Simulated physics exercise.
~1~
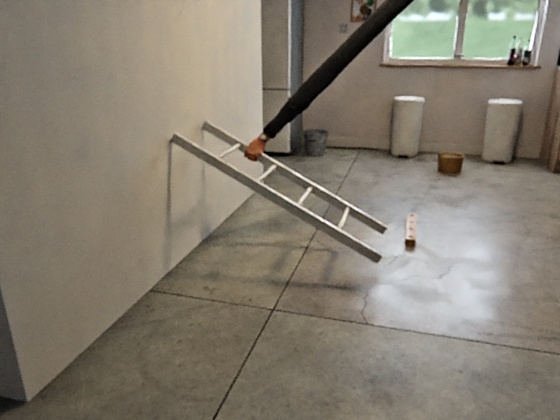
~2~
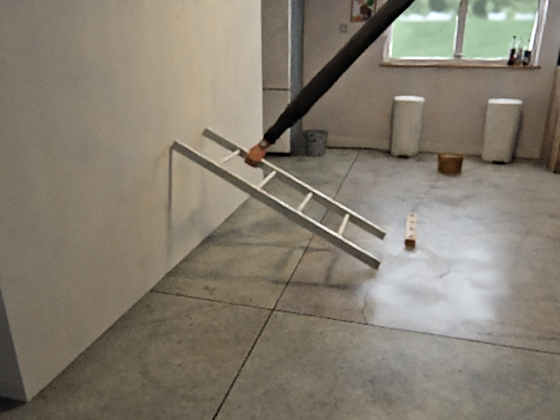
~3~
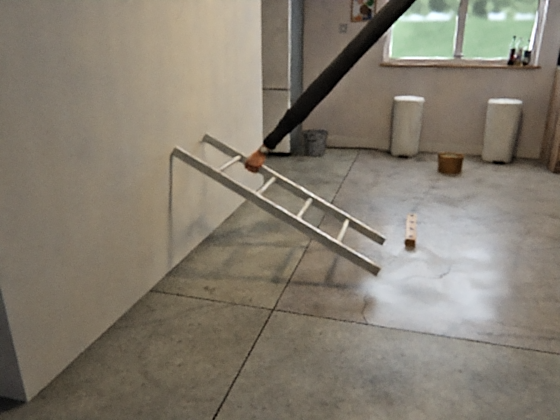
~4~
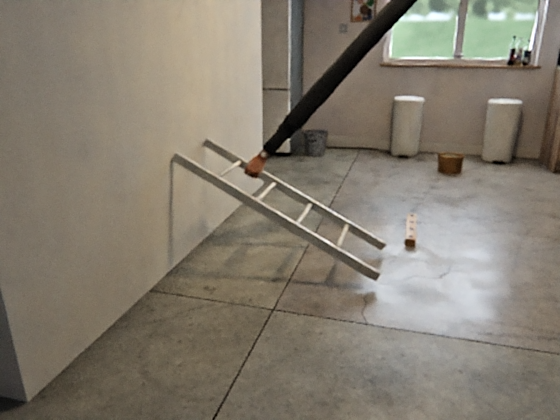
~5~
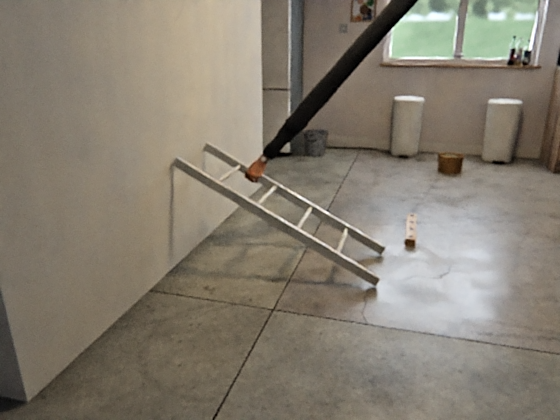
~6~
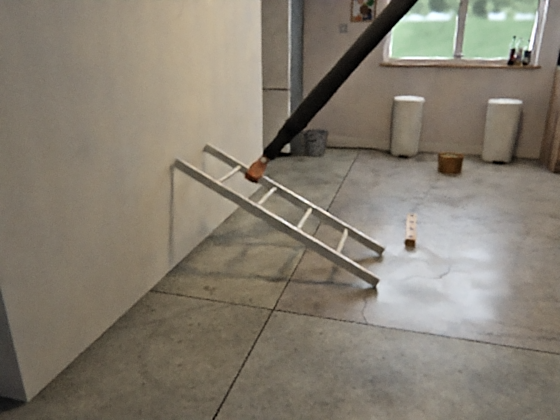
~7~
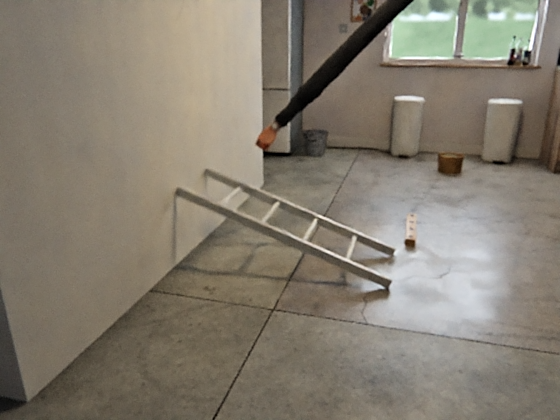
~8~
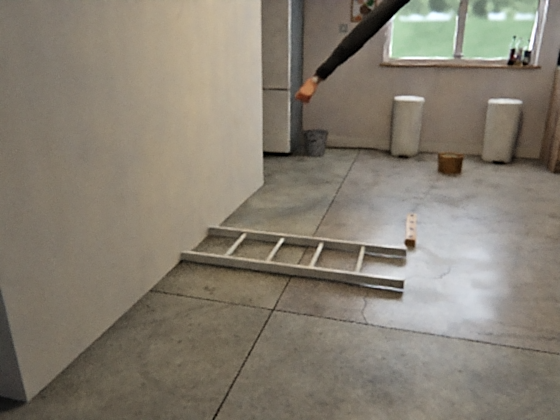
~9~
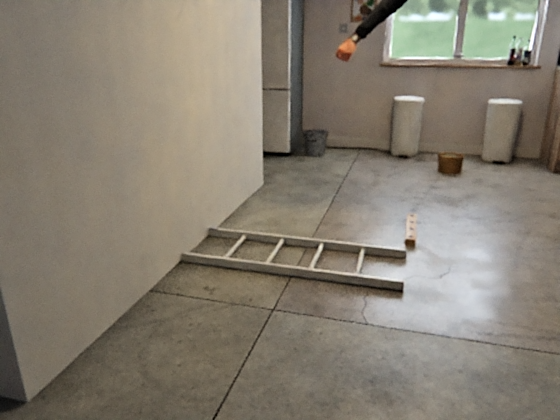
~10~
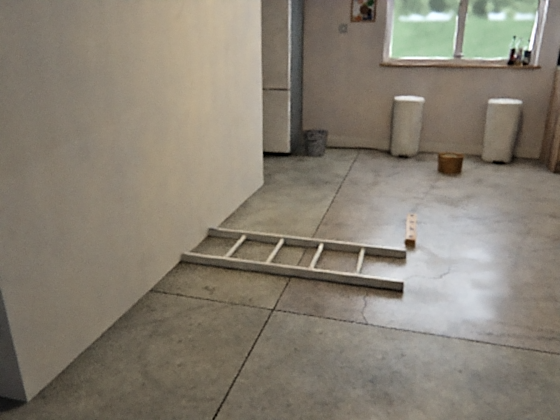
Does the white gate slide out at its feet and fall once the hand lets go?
Yes, its feet slip away from the wall to the right and the gate drops down flat on the floor.
At first, a hand reaching in from the upper right holds a white, ladder-like gate at a slant, its upper end by the pale wall on the left and its lower end out over the concrete floor, near a small strip of wood. The hand lowers the gate slightly, then holds it still for a moment. The fingers let go and the arm draws back as the gate starts to drop, its feet slipping to the right. The upper end slides down the wall until the gate lies flat. The arm leaves, and the gate stays on the floor beside the unmoved wooden strip.
